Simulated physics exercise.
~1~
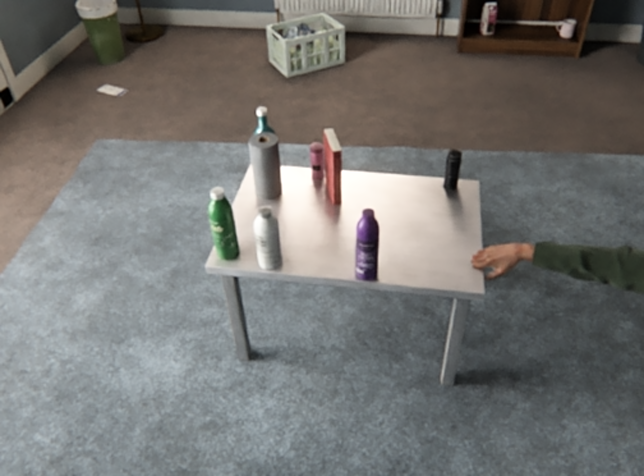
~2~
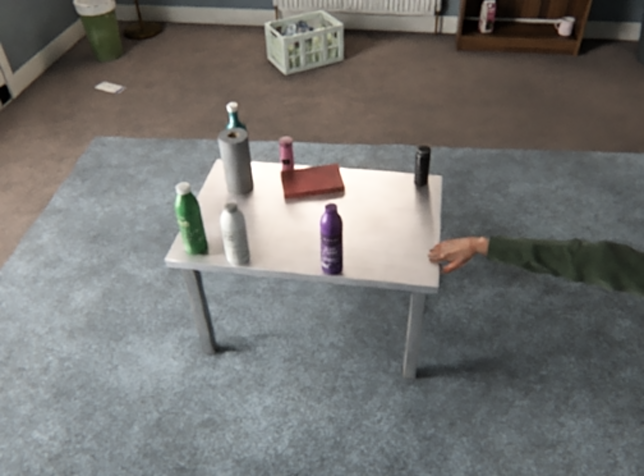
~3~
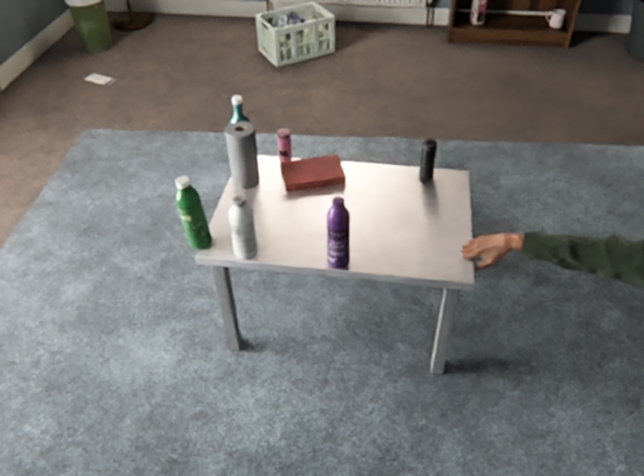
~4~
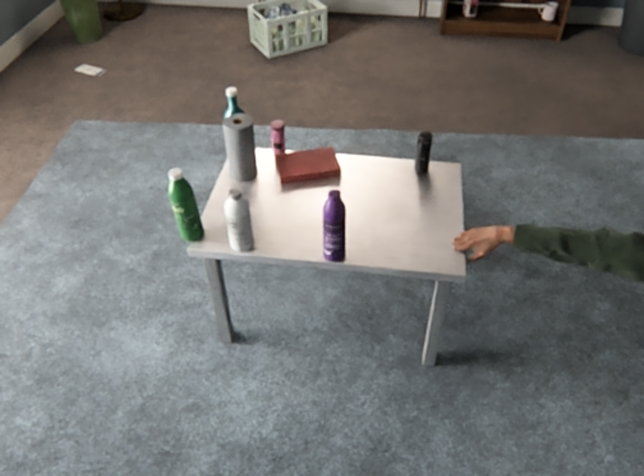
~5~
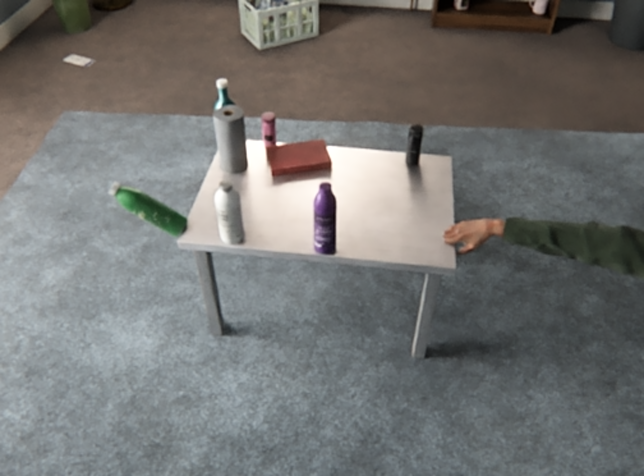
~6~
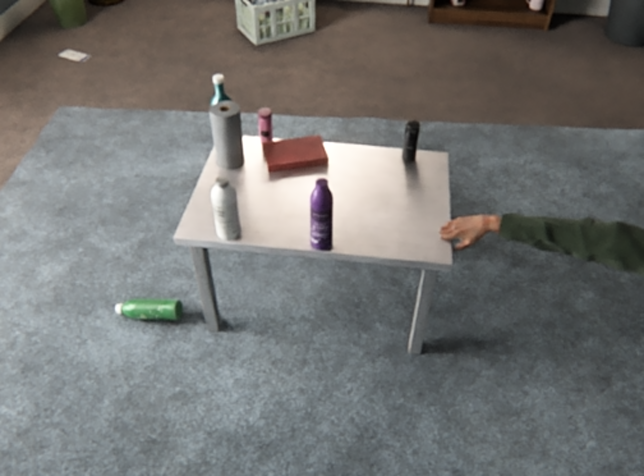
At the start, a hand in a dark green sleeve holds the right edge of a pale side table, where several bottles, a grey roll, a black shaker, a pink shaker and a red book stand upright. The table shifts left, and the red book topples flat. It then moves back to the right, leaving the green bottle at the very left edge. The green bottle tips over the edge and drops to the blue carpet. At the end, it lies on its side there, the book lies flat on the table, and everything else still stands.
